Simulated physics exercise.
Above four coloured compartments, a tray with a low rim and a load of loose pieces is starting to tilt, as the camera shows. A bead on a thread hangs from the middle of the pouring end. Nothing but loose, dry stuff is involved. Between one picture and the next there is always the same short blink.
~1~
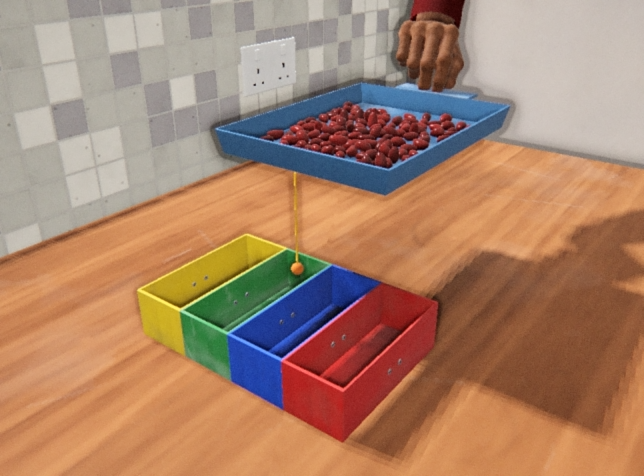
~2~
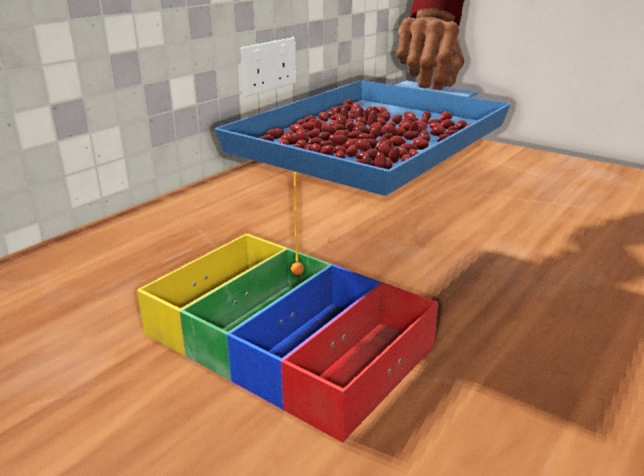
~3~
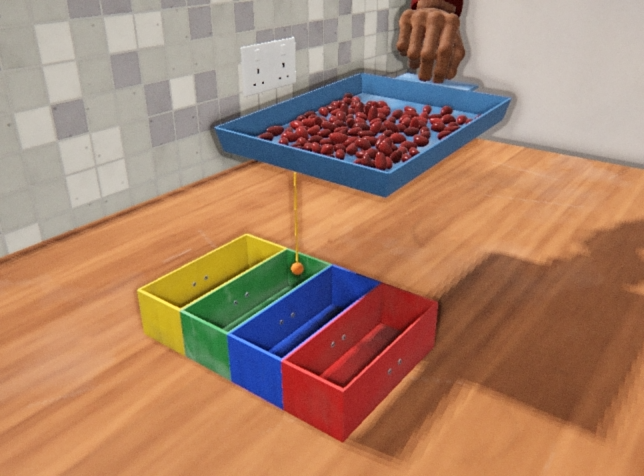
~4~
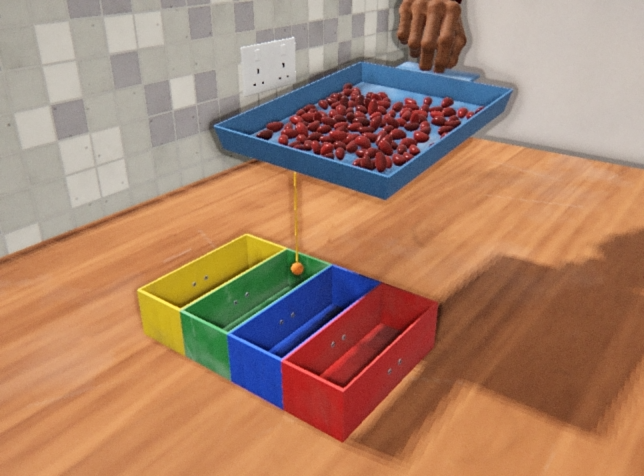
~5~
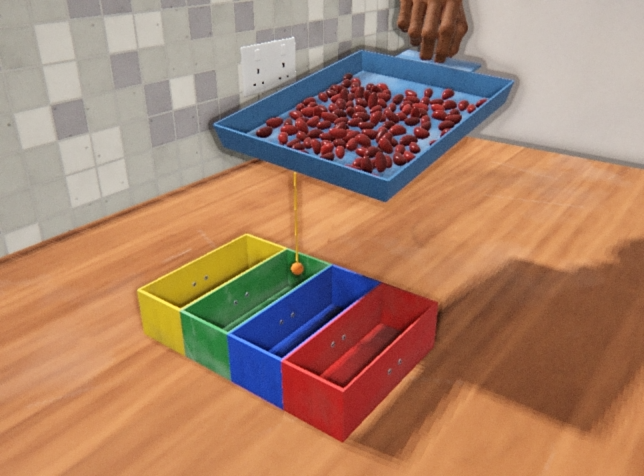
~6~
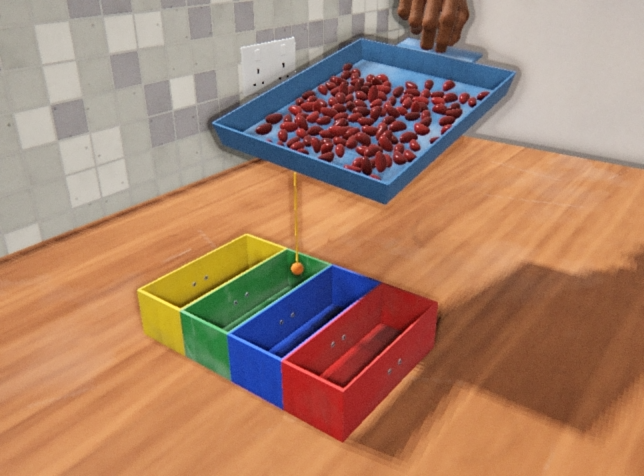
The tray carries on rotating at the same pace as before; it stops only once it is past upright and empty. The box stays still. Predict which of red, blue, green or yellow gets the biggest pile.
The biggest pile lands in red.
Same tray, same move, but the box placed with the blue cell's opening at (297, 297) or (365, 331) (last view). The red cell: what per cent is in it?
I'd expect some 50 percent, and then some 0 percent.
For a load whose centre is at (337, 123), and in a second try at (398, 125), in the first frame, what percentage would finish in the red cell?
Around 50 then around 60 per cent.
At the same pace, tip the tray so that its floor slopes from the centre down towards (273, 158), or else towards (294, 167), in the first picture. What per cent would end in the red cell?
Around 0 per cent first, around 10 per cent next.
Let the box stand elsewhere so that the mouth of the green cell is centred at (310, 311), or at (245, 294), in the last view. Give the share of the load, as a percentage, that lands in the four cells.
Result: 100 % and 100 %.
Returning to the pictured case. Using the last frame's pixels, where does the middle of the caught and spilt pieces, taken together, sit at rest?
Resting centre, last picture - approx. (339, 367).
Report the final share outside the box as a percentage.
My estimate is close to 0 %.
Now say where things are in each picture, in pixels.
Corners of the pouring end near (223, 129) and (387, 167), level; middle of the load near (375, 133), kidney beans; bead on its thread near (297, 269); yellow cell near (161, 318); green cell near (206, 341); blue cell near (256, 366); red cell near (313, 396), in the first frame.
Corners of the pouring end near (223, 128) and (387, 168), level; middle of the load near (375, 132), in the second frame.
Corners of the pouring end near (222, 127) and (387, 170), tipped barely, lowest at the right corner; middle of the load near (375, 128), in the third frame.
Corners of the pouring end near (221, 125) and (386, 173), tipped a little, lowest at the right corner; middle of the load near (375, 124), in the fourth frame.
Corners of the pouring end near (221, 124) and (386, 176), tipped a little, lowest at the right corner; middle of the load near (375, 119), in the fifth frame.
Corners of the pouring end near (220, 122) and (386, 180), tipped a little, lowest at the right corner; middle of the load near (376, 114); yellow cell near (161, 318); green cell near (206, 341); blue cell near (256, 366); red cell near (313, 396), in the sixth frame.
Shortly afterwards, tray tipped steeply; the whole lot on the tray.
Next, tray tipped right over; all but a few on the tray; only a few in the green cell; only a few falling or outside the box.
Some moments later, tray tipped past a quarter turn; near half in the red cell; near a third in the blue cell; only a few in the green cell; a little falling or outside the box.
In the end, tray tipped past a quarter turn; near half in the red cell; near a third in the blue cell; only a few in the green cell; none at all in the yellow cell; a little outside the box.
